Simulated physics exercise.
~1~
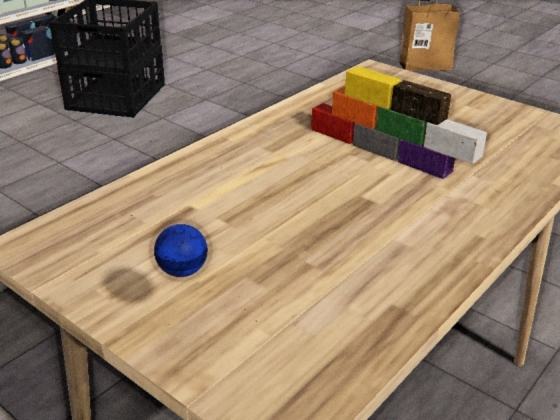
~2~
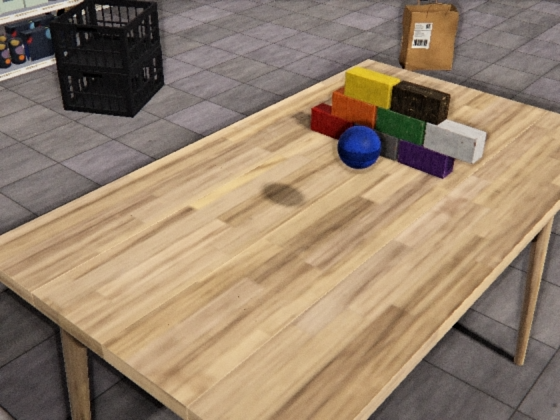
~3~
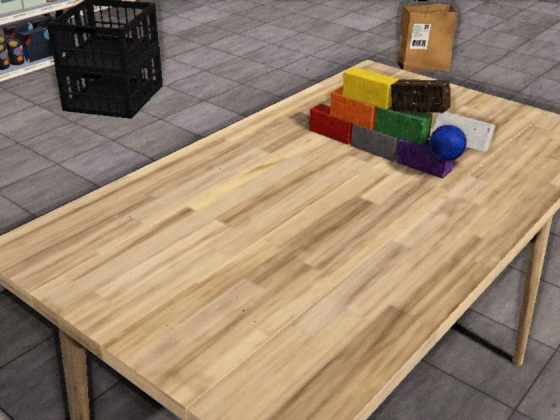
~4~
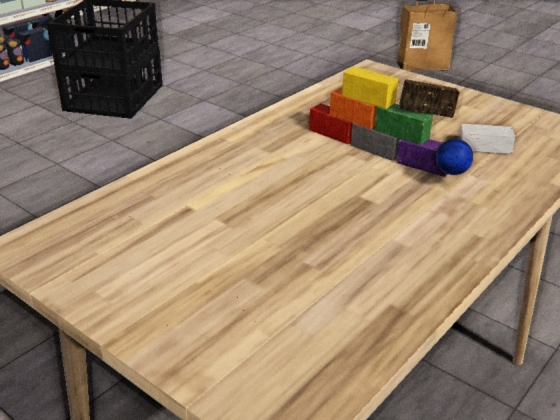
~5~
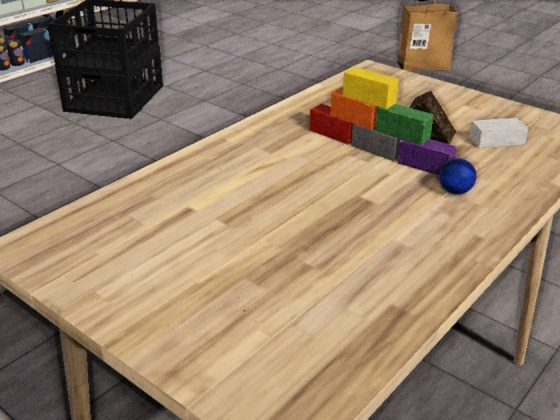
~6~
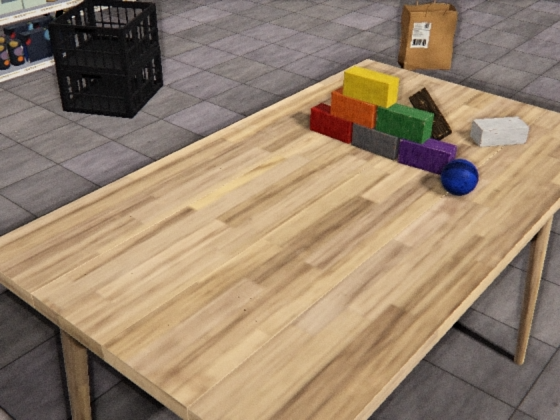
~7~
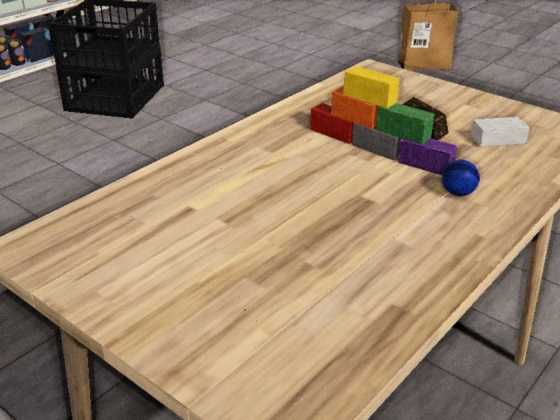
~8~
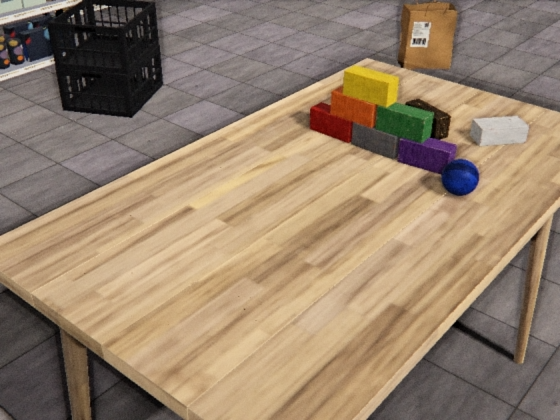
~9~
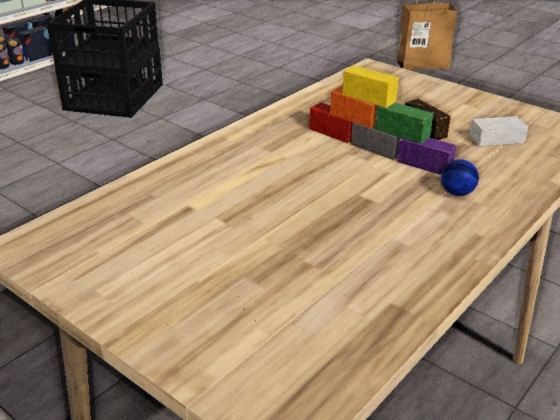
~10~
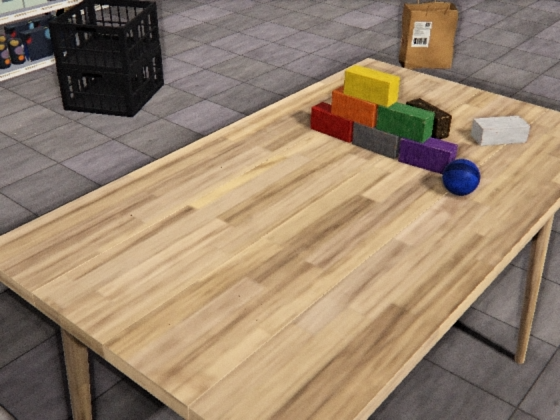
Wooden table with a blue ball flying into stacked coloured blocks, knocking the white and black ones down, the rest staying stacked.
